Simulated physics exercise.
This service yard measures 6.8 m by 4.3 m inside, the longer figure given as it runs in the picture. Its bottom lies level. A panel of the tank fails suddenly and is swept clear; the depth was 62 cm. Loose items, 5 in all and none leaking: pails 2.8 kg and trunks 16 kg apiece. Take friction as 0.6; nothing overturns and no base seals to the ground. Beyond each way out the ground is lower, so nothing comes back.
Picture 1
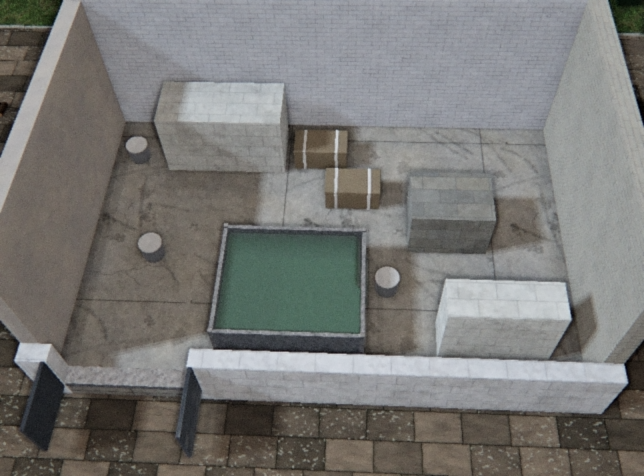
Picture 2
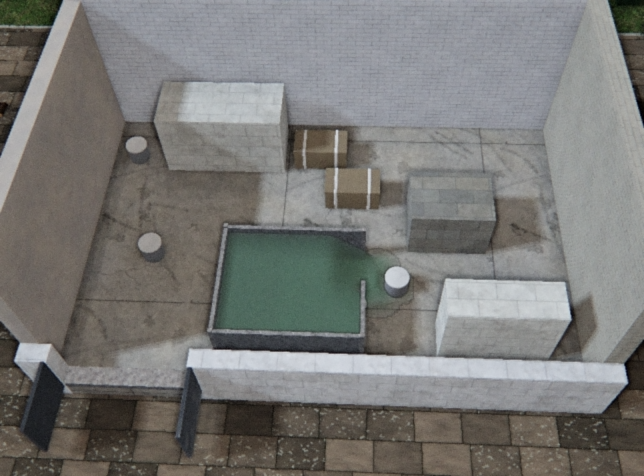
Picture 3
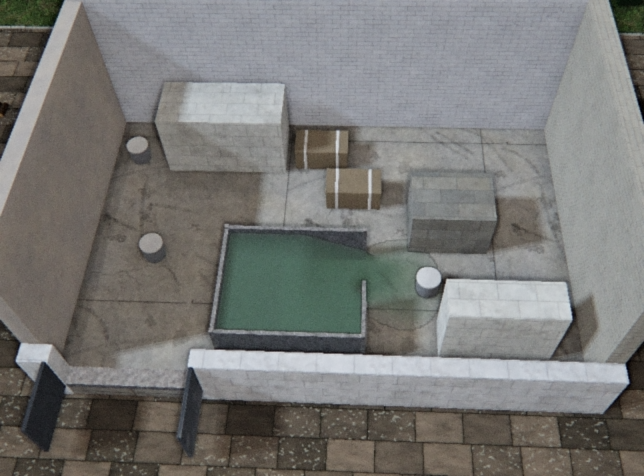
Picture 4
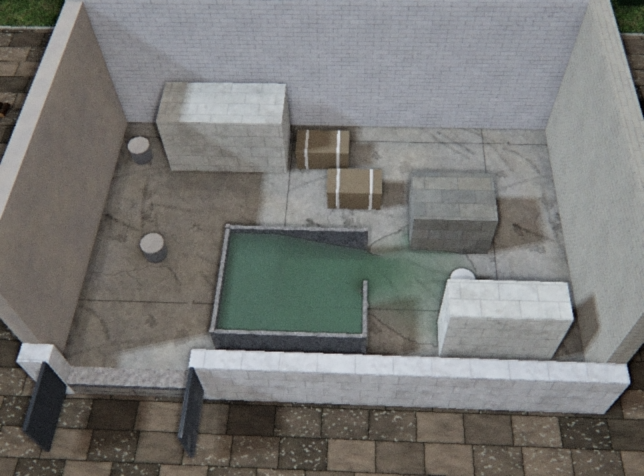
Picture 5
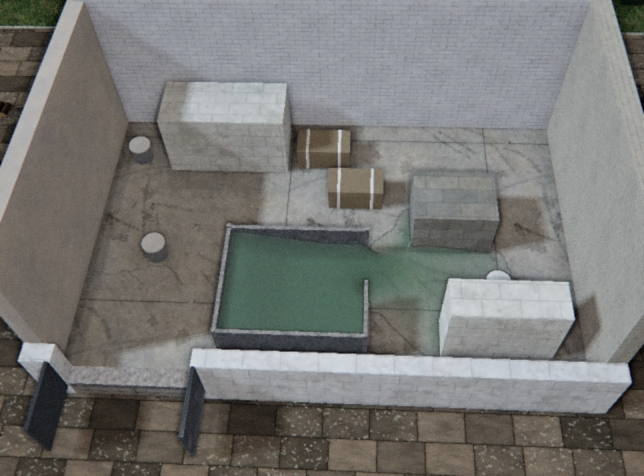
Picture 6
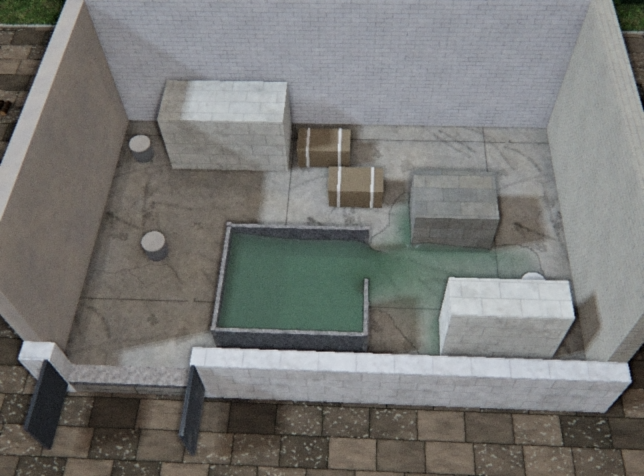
Green water spills from a gap in the right side of a low tank and spreads rightward across a walled yard's floor, while a pail beside it slides right and passes behind a white block; the other objects stay put.
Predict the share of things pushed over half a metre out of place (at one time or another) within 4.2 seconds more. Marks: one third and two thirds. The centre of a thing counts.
It is under a third.
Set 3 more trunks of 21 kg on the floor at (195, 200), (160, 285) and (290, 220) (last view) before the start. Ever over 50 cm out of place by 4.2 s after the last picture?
In turn: Less, less, under.
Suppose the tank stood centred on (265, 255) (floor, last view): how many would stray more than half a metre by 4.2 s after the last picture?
Then 1.
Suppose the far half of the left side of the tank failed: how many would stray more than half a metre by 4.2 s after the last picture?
Then 2.
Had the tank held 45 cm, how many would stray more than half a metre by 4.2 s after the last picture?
Then 1.
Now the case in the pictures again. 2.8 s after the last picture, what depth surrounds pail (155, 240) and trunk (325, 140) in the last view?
Roughly 0 and 2 cm.
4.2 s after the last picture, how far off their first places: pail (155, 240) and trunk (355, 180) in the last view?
In turn: 0 cm, 0 cm.
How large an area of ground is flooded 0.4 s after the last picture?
About 7.5 m2.
Then, 0.4 s after the last picture 1 of 5 are over 50 cm from their spots; 1 afloat.
Then, 1.5 s after the last picture 1 of 5 are over 50 cm from their spots; 1 afloat.
Then, 2.8 s after the last picture 1 of 5 are over 50 cm from their spots; 1 afloat.
Then, 4.2 s after the last picture 1 of 5 are over 50 cm from their spots, and 1 have been at some point; 1 afloat.
